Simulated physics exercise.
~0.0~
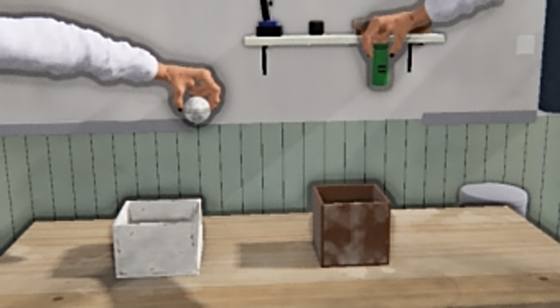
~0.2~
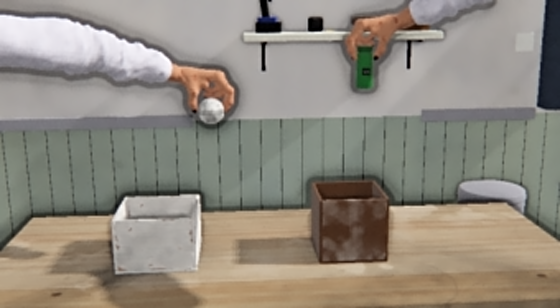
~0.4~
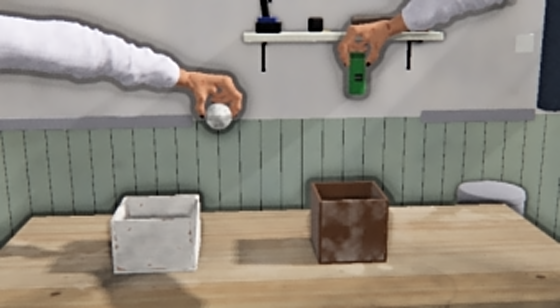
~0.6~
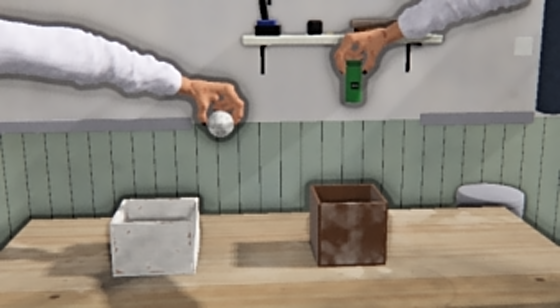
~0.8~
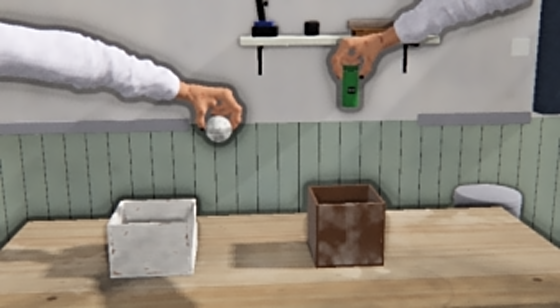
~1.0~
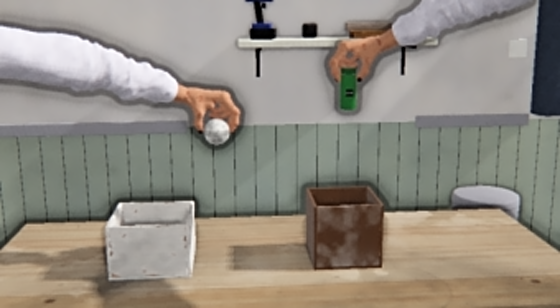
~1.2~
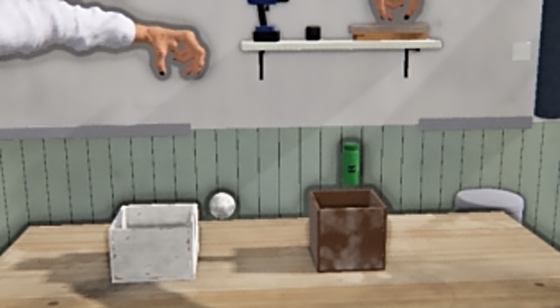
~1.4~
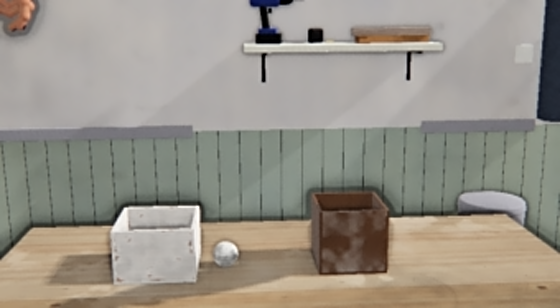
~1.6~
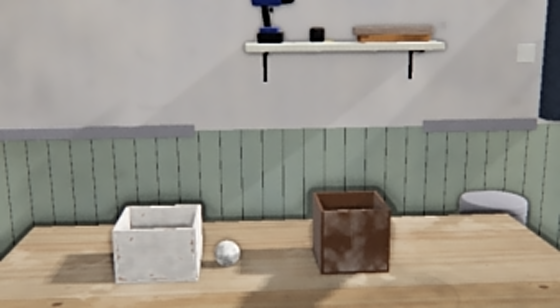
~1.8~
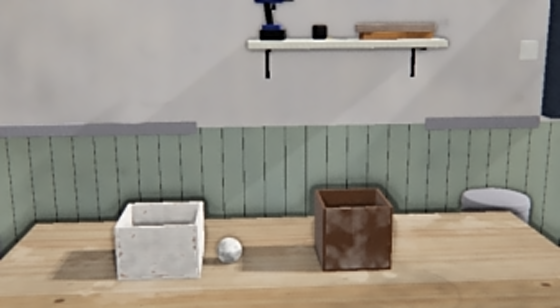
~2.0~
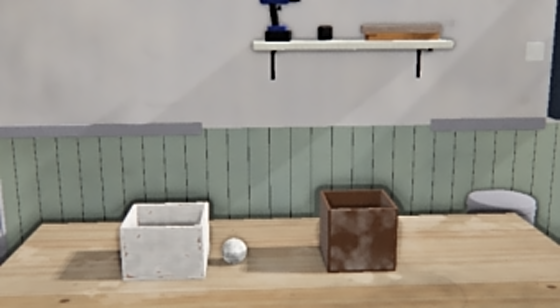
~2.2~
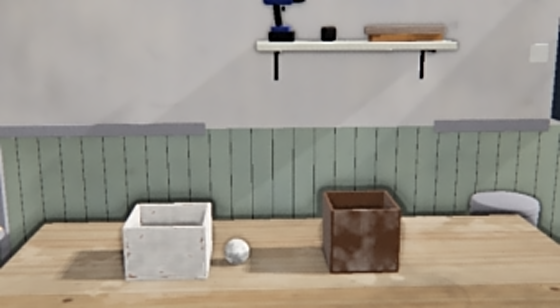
White ball and green shaker released by two hands above a wooden table, the ball landing between crates, the shaker dropping into the brown one.
